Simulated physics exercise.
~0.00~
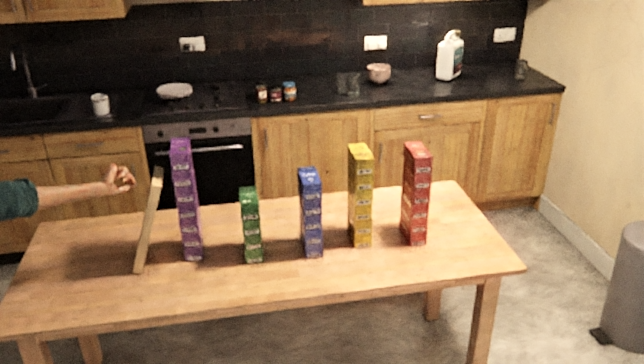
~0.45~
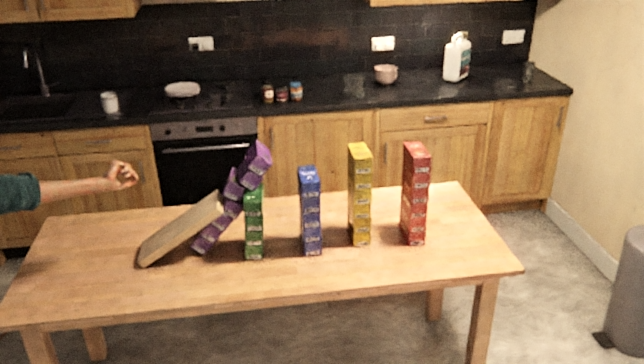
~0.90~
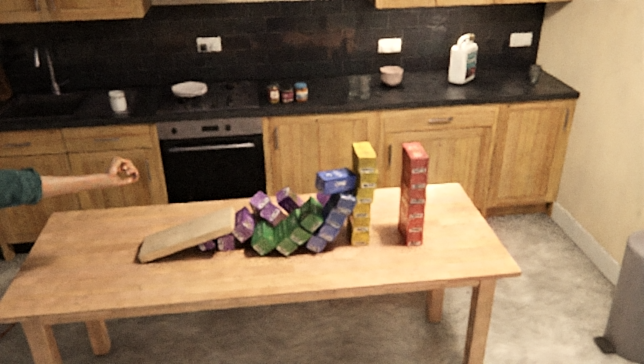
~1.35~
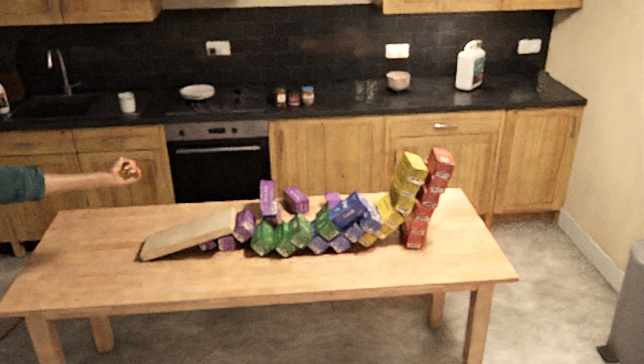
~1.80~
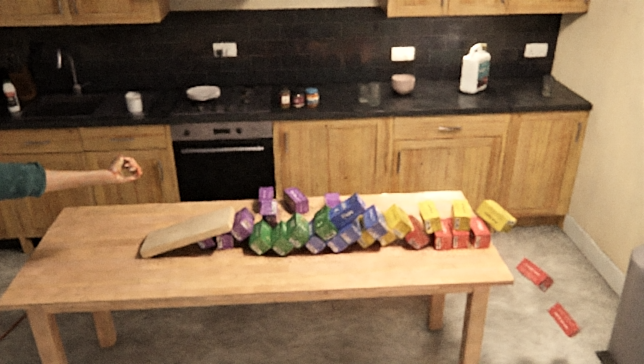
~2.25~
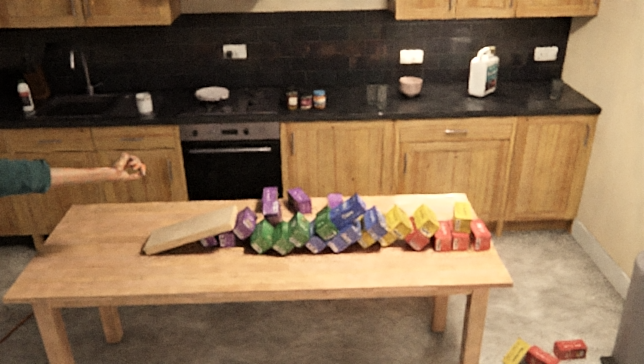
To begin with, five tall stacks of small boxes, purple, green, blue, yellow and red, stand in a row on a wooden table in a kitchen, with an upright board at the left and an arm reaching toward it. The board tips right into the purple stack, which buckles and leans over the green one. Green and blue then topple in turn, crumpling against the yellow. Next the yellow and red stacks lean right and collapse, spilling some boxes off the table's end. Finally, the board rests slanted against a jumbled line of boxes, with a few red and yellow ones on the floor.
